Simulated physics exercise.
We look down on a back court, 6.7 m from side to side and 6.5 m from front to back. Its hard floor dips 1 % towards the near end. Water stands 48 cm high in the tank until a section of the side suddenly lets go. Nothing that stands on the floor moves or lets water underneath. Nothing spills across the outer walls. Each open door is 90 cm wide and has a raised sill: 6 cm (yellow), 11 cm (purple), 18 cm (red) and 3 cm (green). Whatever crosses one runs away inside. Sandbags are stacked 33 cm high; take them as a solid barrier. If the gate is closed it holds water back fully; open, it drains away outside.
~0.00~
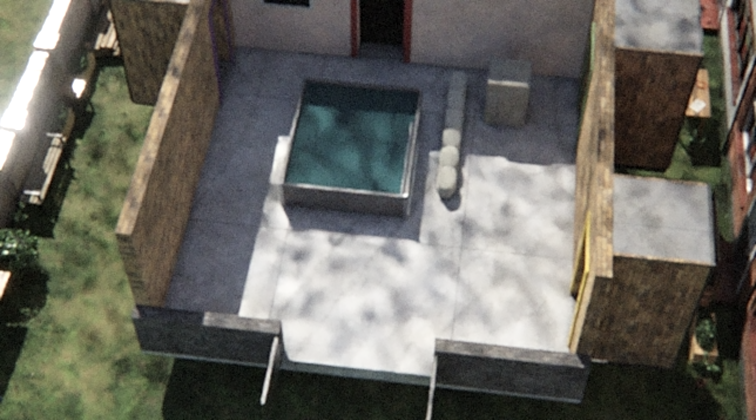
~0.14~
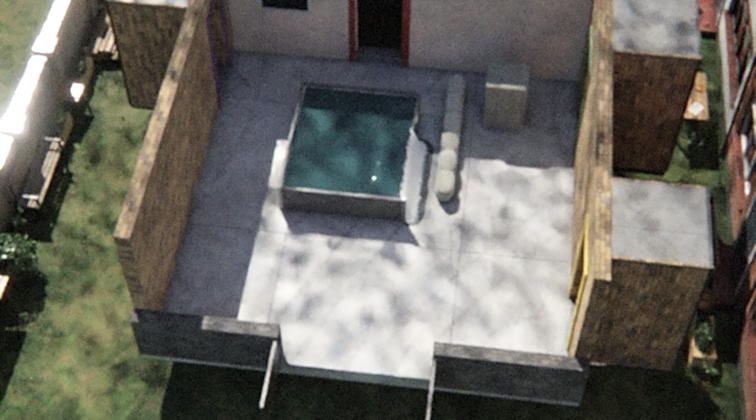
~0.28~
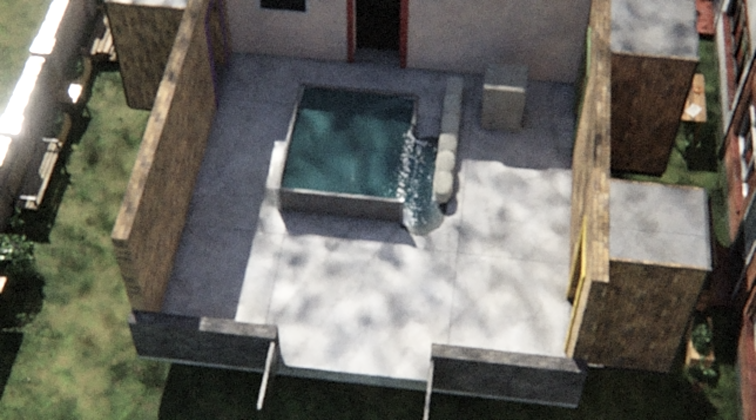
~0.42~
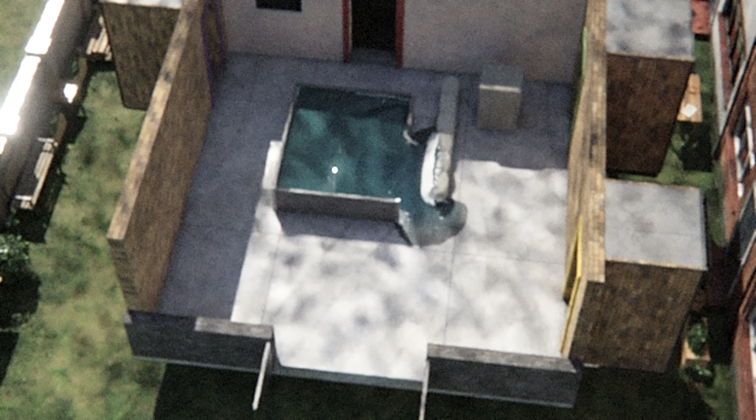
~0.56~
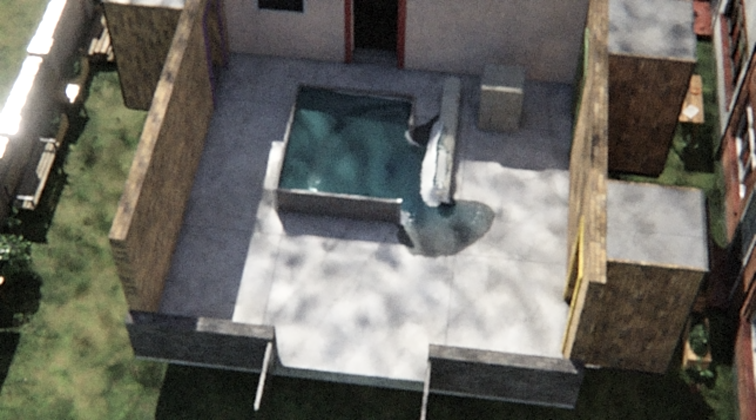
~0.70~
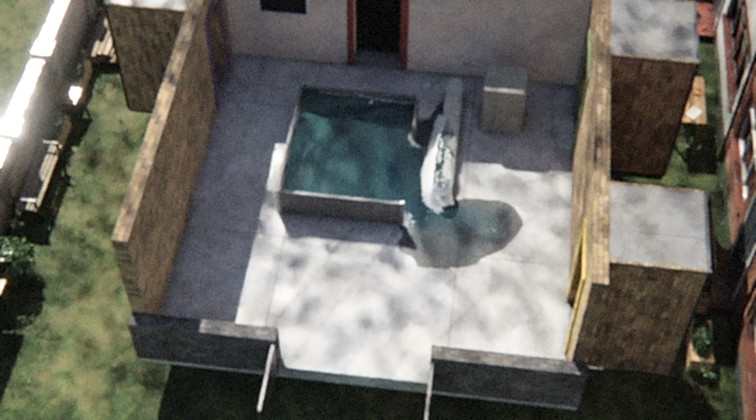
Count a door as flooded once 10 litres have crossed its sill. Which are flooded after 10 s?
Door by door: At the yellow door it goes over the limit; at the purple door it does not reach the limit; at the red door it keeps below the limit; at the green door it goes over the limit.
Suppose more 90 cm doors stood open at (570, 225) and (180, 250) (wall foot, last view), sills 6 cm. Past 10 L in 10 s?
In that order: Above, below.
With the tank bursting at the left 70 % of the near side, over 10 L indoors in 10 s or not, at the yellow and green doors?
Against that limit: Yellow under, green under.
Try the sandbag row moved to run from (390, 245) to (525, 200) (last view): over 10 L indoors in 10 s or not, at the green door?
Against that limit: Green over.
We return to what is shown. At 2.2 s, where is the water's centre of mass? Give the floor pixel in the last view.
Around (392, 180).
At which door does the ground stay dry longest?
The purple one.
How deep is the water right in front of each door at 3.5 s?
In cm: Yellow 14, purple 0, red 8, green 4.
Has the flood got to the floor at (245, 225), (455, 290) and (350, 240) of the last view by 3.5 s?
In turn: Not reached, wet, dry.
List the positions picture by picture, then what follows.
The first frame shows still water, 48 cm deep, in the tank at (353, 138).
In the second frame, water pours out at (408, 174) and has run 0.9 m, to (425, 143); typically 8 cm deep outside, 48 cm at the tank's back.
In the third frame, water pours out at (406, 177) and has run 1.1 m, to (425, 230); typically 12 cm deep outside, 48 cm at the tank's back.
In the fourth frame, water pours out at (401, 177) and has run 1.4 m, to (437, 129); typically 10 cm deep outside, 48 cm at the tank's back.
In the fifth frame, water pours out at (403, 178) and has run 1.7 m, to (486, 226); typically 8 cm deep outside, 48 cm at the tank's back.
In the sixth frame, water pours out at (406, 179) and has run 2.1 m, to (513, 230); typically 6 cm deep outside, 46 cm at the tank's back.
After 1.4 s water covers 20 % of the floor and is deepest (40 cm) near (420, 191); yellow door not reached, purple door not reached, red door not reached, green door not reached.
After 2.2 s water covers 35 % of the floor and is deepest (36 cm) near (431, 184); yellow door 13 cm at the sill, 4 L in, purple door not reached, red door 8 cm at the sill, 0 L in, green door not reached.
After 3.5 s water covers 50 % of the floor and is deepest (22 cm) near (544, 382); yellow door 14 cm at the sill, 34 L in, purple door not reached, red door 8 cm at the sill, 0 L in, green door 4 cm at the sill, 0 L in.
After 6.0 s water covers 70 % of the floor and is deepest (18 cm) near (420, 191); yellow door 9 cm at the sill, 78 L in, purple door 8 cm at the sill, 0 L in, red door 6 cm at the sill, 0 L in, green door 5 cm at the sill, 15 L in.
After 10.0 s water covers 90 % of the floor and is deepest (12 cm) near (408, 206); yellow door 10 cm at the sill, 109 L in, purple door 5 cm at the sill, 0 L in, red door 3 cm at the sill, 0 L in, green door 5 cm at the sill, 27 L in.
